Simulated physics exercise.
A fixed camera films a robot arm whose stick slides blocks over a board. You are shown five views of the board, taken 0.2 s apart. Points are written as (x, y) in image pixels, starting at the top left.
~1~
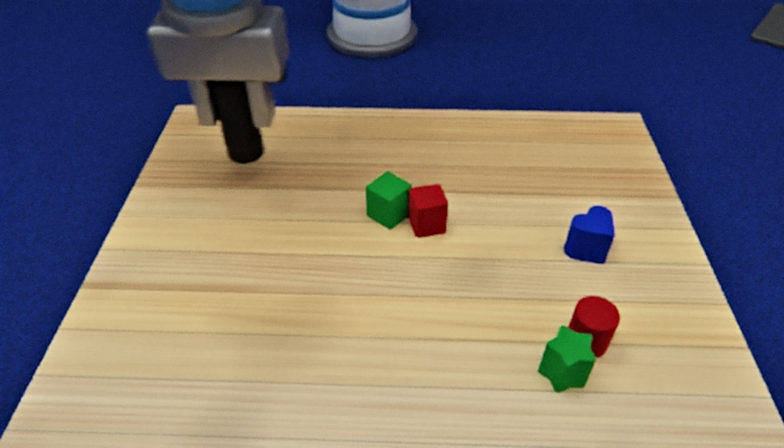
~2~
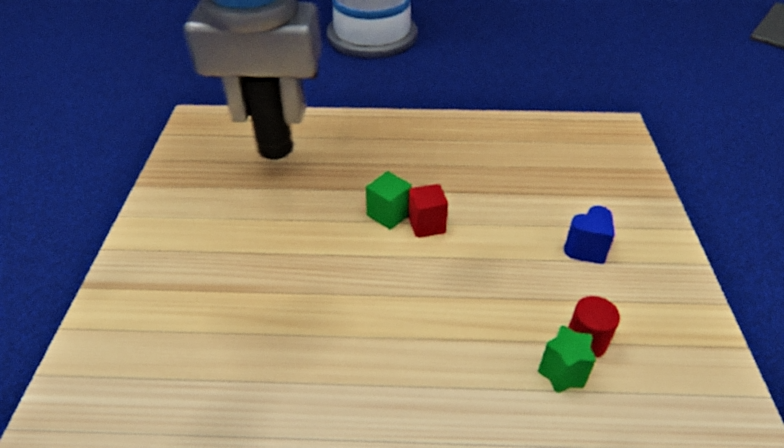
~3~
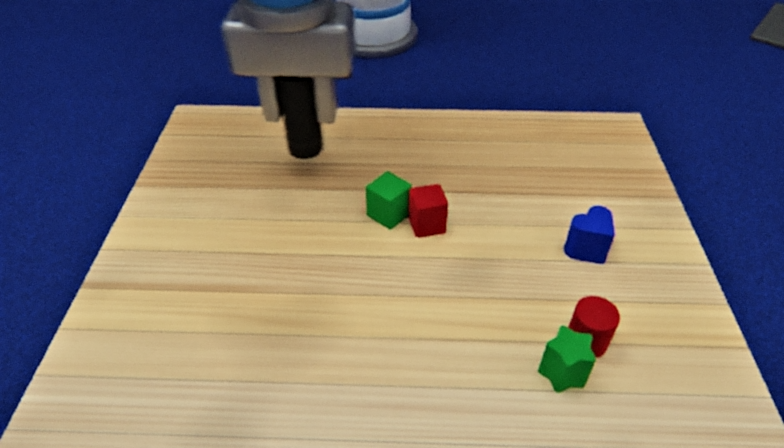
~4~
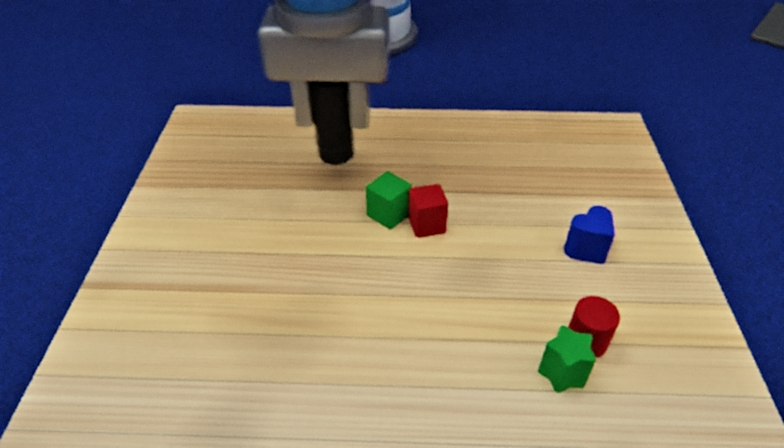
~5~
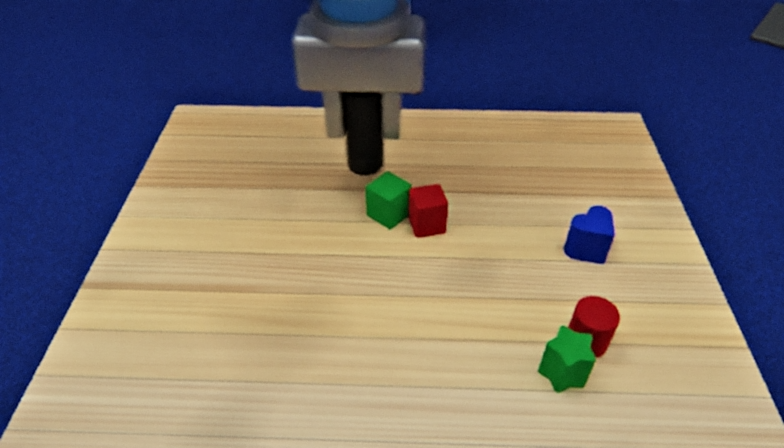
The footage shows a robotic arm with a dark stick moving steadily rightward above a wooden board, drawing close to a green block beside a red one, while the blue heart, red cylinder and green star stay still.
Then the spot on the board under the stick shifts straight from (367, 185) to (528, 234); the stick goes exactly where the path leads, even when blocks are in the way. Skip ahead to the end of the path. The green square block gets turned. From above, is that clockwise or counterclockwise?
It spins clockwise.
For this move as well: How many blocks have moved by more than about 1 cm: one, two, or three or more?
Answer: 2.
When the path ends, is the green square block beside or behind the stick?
That would be a yes.
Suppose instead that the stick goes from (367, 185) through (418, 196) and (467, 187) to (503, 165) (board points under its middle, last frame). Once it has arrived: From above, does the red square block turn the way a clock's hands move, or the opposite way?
My prediction: CCW.
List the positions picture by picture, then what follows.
Stick tip (246, 154); block tops, green square block (389, 185); red square block (429, 196); blue heart block (596, 220), in the first frame.
Stick (276, 150); blocks unchanged, in the second frame.
Stick (306, 149); blocks unchanged, in the third frame.
Stick (336, 155); blocks unchanged, in the fourth frame.
Stick (366, 165); green square block (389, 185); red square block (429, 196); blue heart block (596, 220), in the fifth frame.
The first path, step by step. One third of the way, stick (419, 180); green square block (404, 193), turned 75° clockwise; red square block (434, 206), turned 45° anticlockwise.
Two thirds of the way, stick (474, 196); green square block (404, 193), turned 75° clockwise; red square block (434, 206), turned 45° anticlockwise.
At the end, stick (532, 214); green square block (404, 193), turned 75° clockwise; red square block (434, 206), turned 45° anticlockwise; blue heart block in place.
